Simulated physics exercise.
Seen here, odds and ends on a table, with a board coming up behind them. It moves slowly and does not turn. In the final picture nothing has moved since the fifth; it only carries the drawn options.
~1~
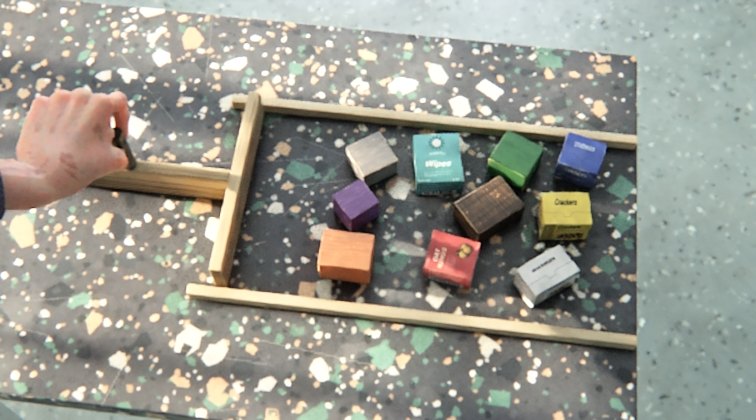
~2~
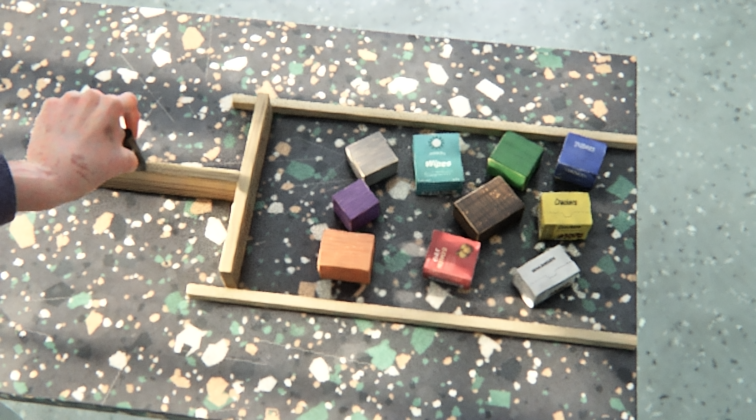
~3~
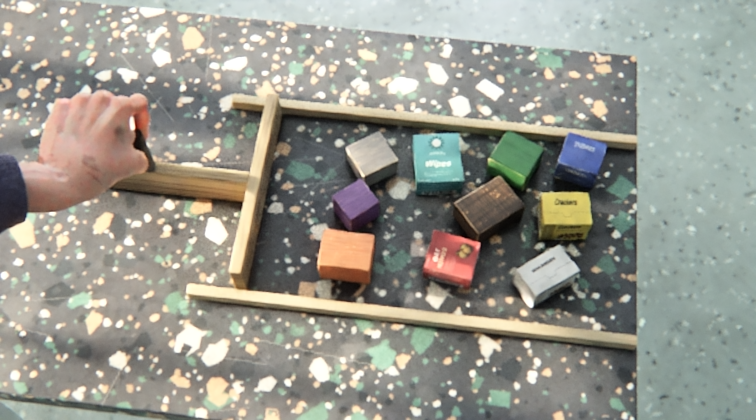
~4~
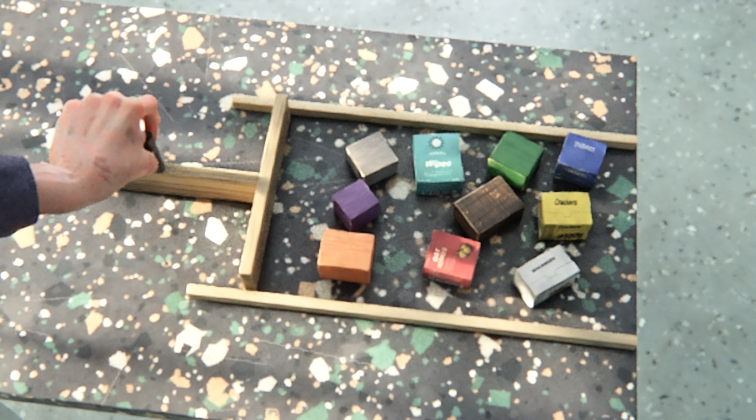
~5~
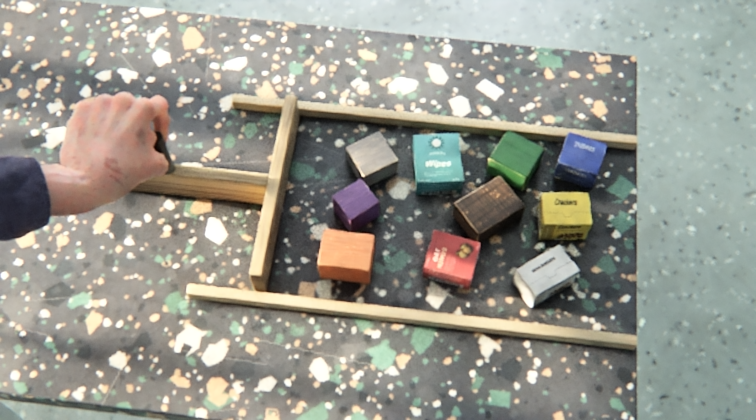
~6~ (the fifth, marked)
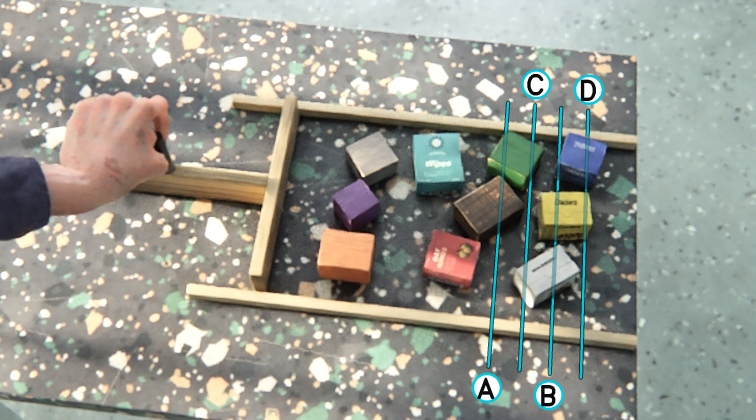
A hand at the left slides a T-shaped wooden pusher slowly to the right between two wooden rails on a dark speckled tabletop, seen from above at a slight angle. Beyond its crossbar sit loose blocks and packets: grey, purple and orange nearer, turquoise, red and dark brown mid-table, green, blue, yellow and silvery at right. The board advances steadily without turning, narrowing the gap, while the objects and camera stay still.
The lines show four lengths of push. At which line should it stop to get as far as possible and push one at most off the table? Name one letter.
It can go as far as A.
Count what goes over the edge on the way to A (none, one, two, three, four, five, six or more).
In all, one.
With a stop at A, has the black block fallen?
By then, no.
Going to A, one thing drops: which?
The blue box.
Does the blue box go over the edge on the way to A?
Yes.
On the marked copy, A at (499, 225); B at (556, 232); C at (528, 228); D at (585, 235).
Following A. Soon after the start, board (356, 189); orange block (379, 260); grey block (393, 165).
Later, board (437, 198); blue box (599, 163); white packet (571, 278).
In the end, board (498, 205); blue box over the edge; white packet (625, 275); one fallen.
As for the rest, B drops four; C drops four; D drops seven.
